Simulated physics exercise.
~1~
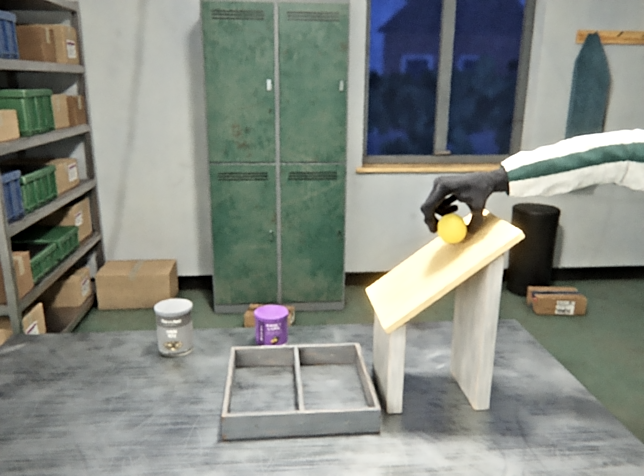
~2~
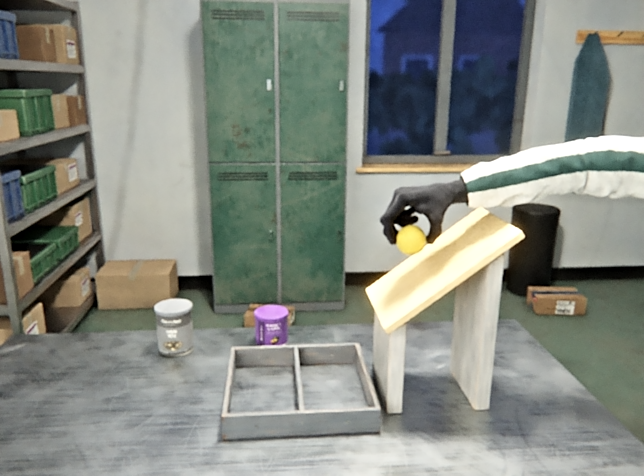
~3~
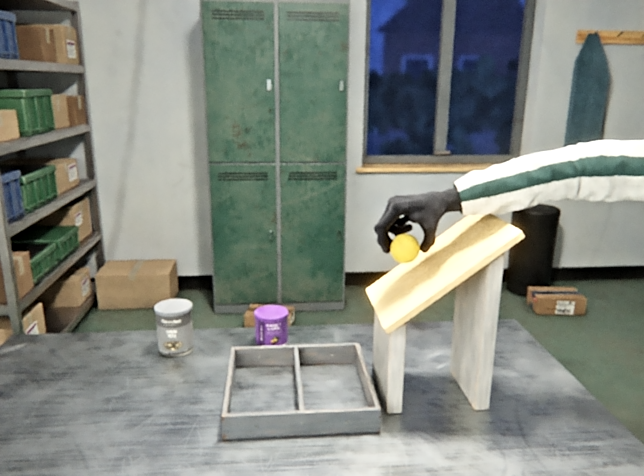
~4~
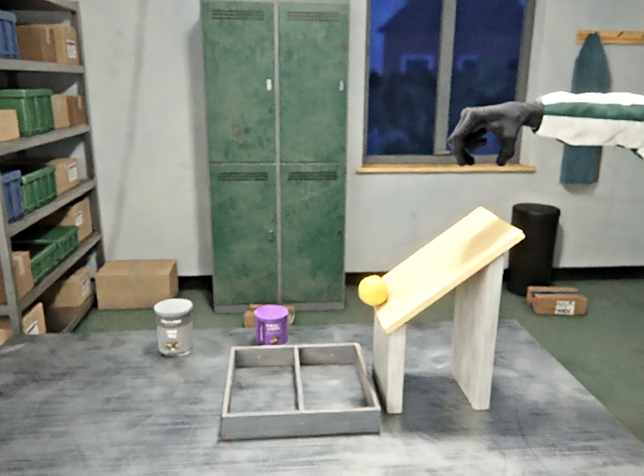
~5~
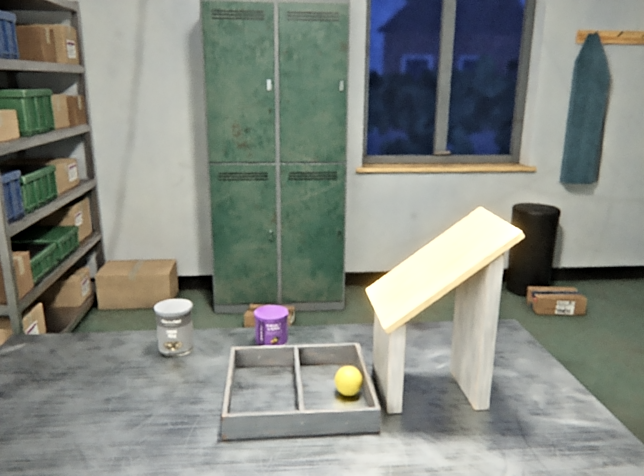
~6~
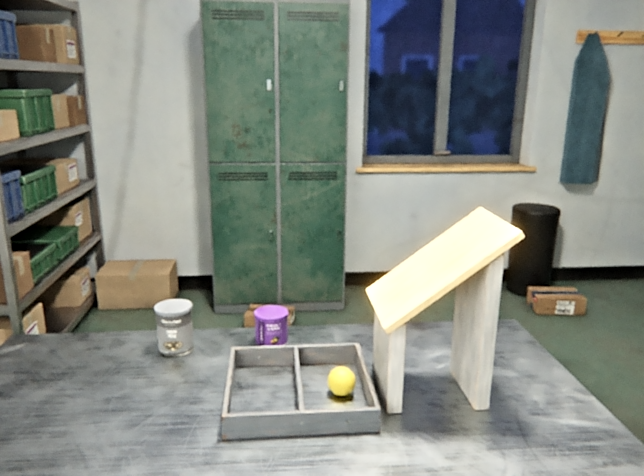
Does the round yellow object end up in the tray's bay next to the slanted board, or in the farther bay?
It ends up in the nearer bay, the one on the right next to the slanted board.
